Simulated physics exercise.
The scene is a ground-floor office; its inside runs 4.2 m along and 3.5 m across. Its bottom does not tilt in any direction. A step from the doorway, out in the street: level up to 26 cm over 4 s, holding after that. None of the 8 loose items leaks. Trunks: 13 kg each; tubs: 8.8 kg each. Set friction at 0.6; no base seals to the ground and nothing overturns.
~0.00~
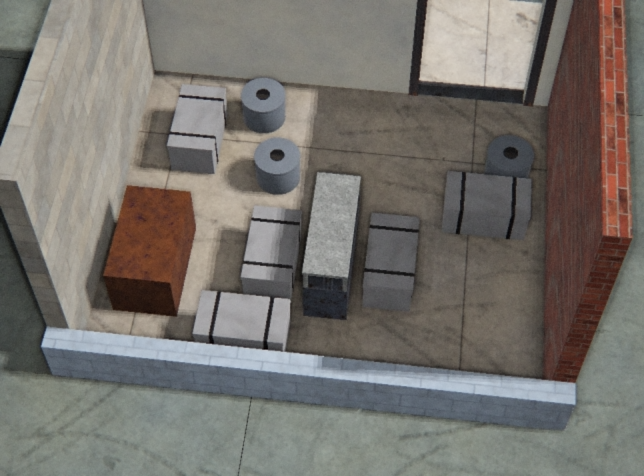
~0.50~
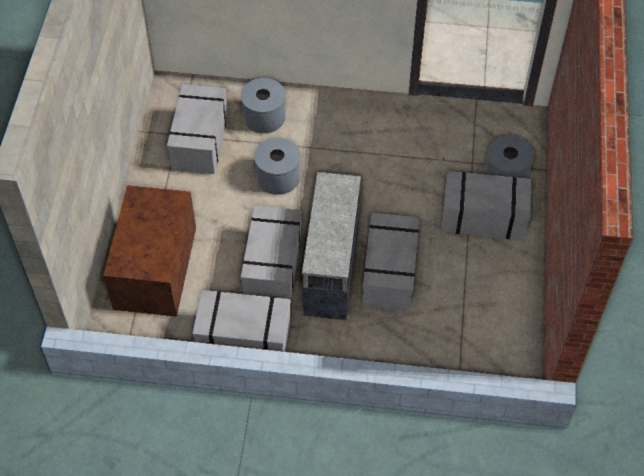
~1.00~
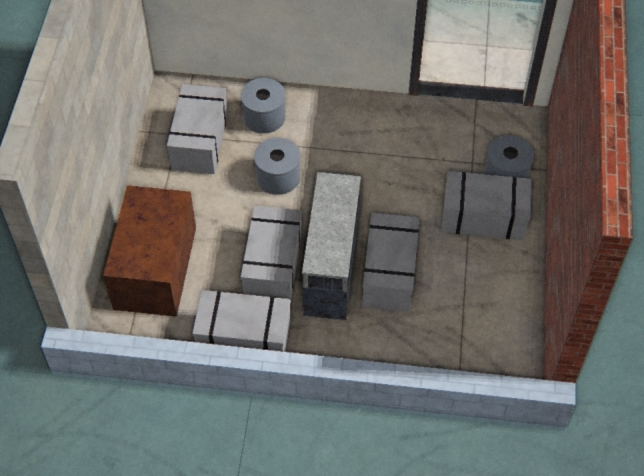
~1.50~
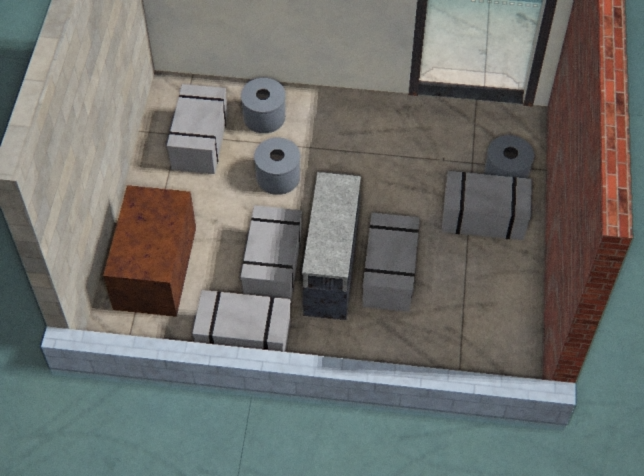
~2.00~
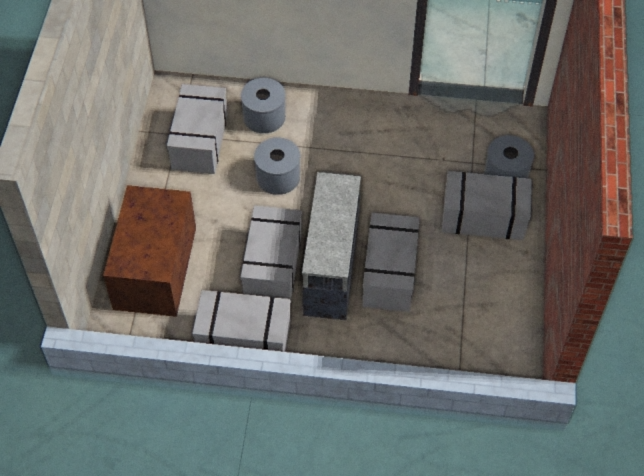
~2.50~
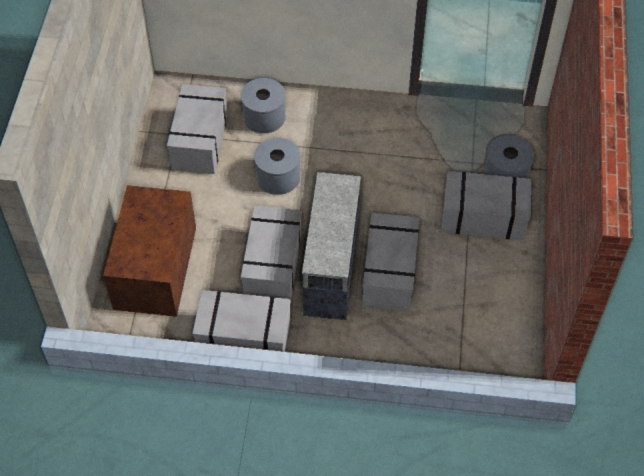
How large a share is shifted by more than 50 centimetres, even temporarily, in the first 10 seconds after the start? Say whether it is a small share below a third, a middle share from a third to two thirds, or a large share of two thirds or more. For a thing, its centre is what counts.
A middle share, from a third to two thirds.
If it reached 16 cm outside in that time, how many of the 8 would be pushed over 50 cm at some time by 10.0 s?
In that case 3 of them.
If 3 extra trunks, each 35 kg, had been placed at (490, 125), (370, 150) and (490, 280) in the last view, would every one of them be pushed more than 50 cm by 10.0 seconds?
Beyond the limit; within the limit; beyond the limit.
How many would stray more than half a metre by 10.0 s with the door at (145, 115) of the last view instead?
Count: 6.
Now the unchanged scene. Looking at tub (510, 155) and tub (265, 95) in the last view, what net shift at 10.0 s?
They've ended up 140 cm and 10 cm away, in that order.
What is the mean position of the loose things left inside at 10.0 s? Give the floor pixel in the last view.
About (277, 224).
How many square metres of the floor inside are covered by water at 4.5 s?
At that time the wet patch spans about 6.0 m2.
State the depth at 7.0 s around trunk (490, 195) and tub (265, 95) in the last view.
Close to 20 and 1 centimetres.
After 3.5 s 0 of 8 are over 50 cm from their spots; 0 afloat.
After 4.5 s 2 of 8 are over 50 cm from their spots; 1 afloat.
After 7.0 s 3 of 8 are over 50 cm from their spots; 4 afloat.
After 10.0 s 4 of 8 are over 50 cm from their spots, and 4 have been at some point; 8 afloat.
